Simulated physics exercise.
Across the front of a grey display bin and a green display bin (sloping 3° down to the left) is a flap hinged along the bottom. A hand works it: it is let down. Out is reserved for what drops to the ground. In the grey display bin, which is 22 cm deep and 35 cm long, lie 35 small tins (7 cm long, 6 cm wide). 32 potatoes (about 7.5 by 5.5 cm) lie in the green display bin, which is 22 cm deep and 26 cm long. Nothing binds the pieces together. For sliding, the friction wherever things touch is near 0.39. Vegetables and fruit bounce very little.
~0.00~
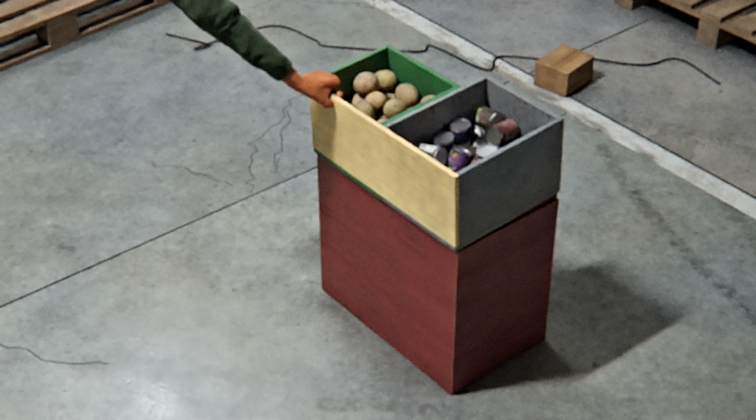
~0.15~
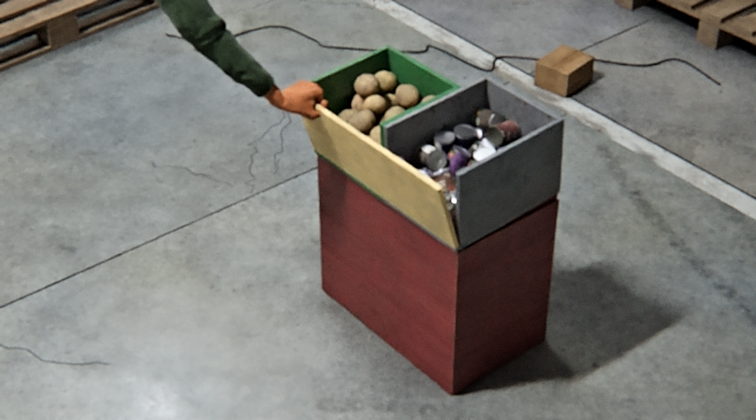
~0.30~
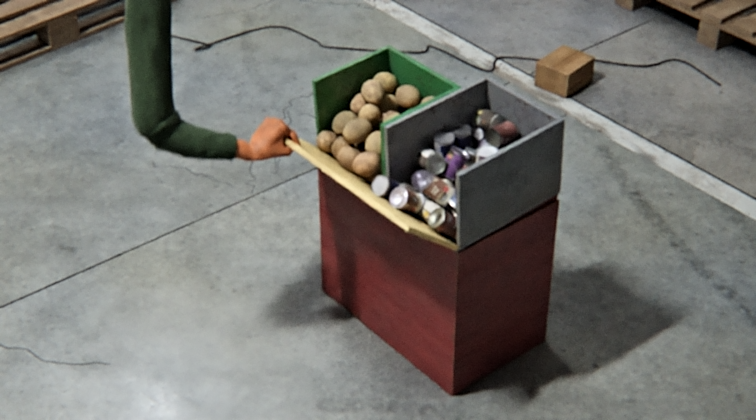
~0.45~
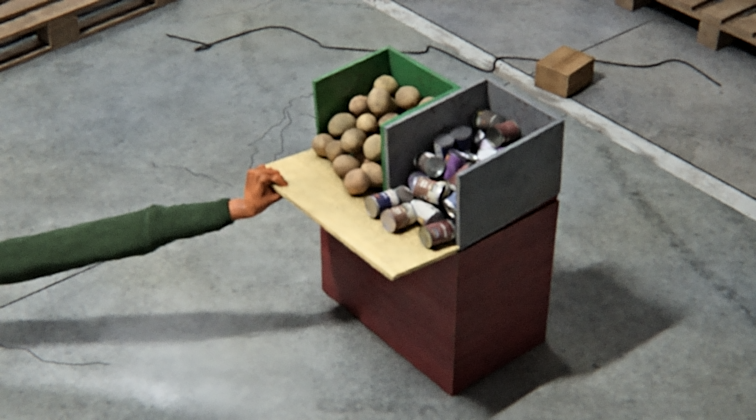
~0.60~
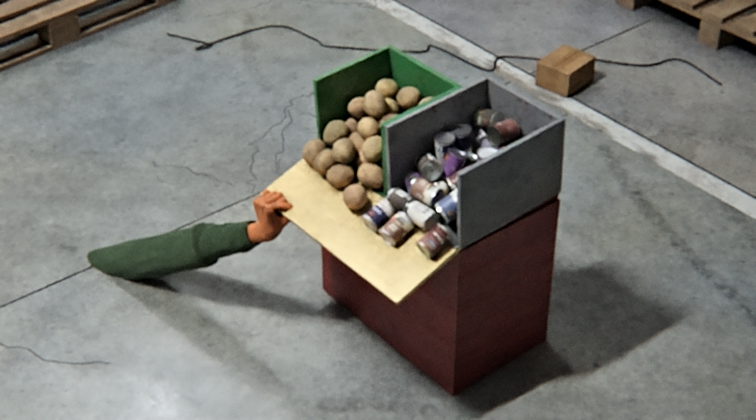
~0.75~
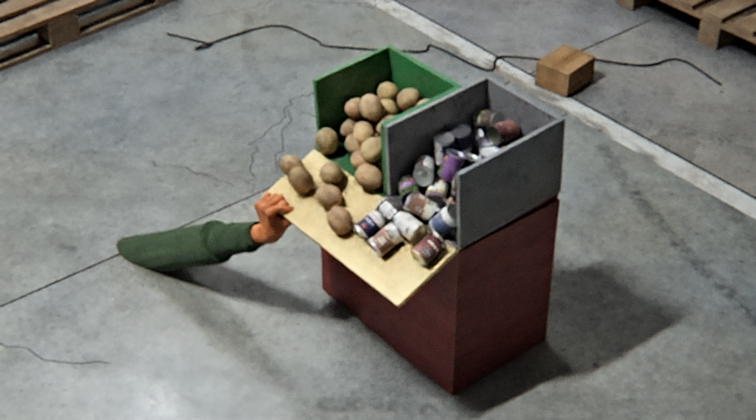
At the start, a hand grips the closed pale flap across the front of a green bin of potato-like lumps and a grey bin of small tins, set on a red block. The hand lowers the flap outward until it slopes downward, while lumps and tins slide and roll onto it.
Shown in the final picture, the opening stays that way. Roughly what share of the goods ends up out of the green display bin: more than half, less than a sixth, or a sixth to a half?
The loss is from one sixth to half.
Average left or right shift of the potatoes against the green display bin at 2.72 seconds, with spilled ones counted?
About 32 cm left.
After 1.07 s, 1 of 35 out of the grey display bin and 5 of 32 out of the green display bin.
After 1.46 s, 5 of 35 out of the grey display bin and 7 of 32 out of the green display bin.
After 2.01 s, 8 of 35 out of the grey display bin and 10 of 32 out of the green display bin.
When it is over (at 2.72 s), 8 of 35 out of the grey display bin and 10 of 32 out of the green display bin. Asked share, 10 of 32, 31 per cent.
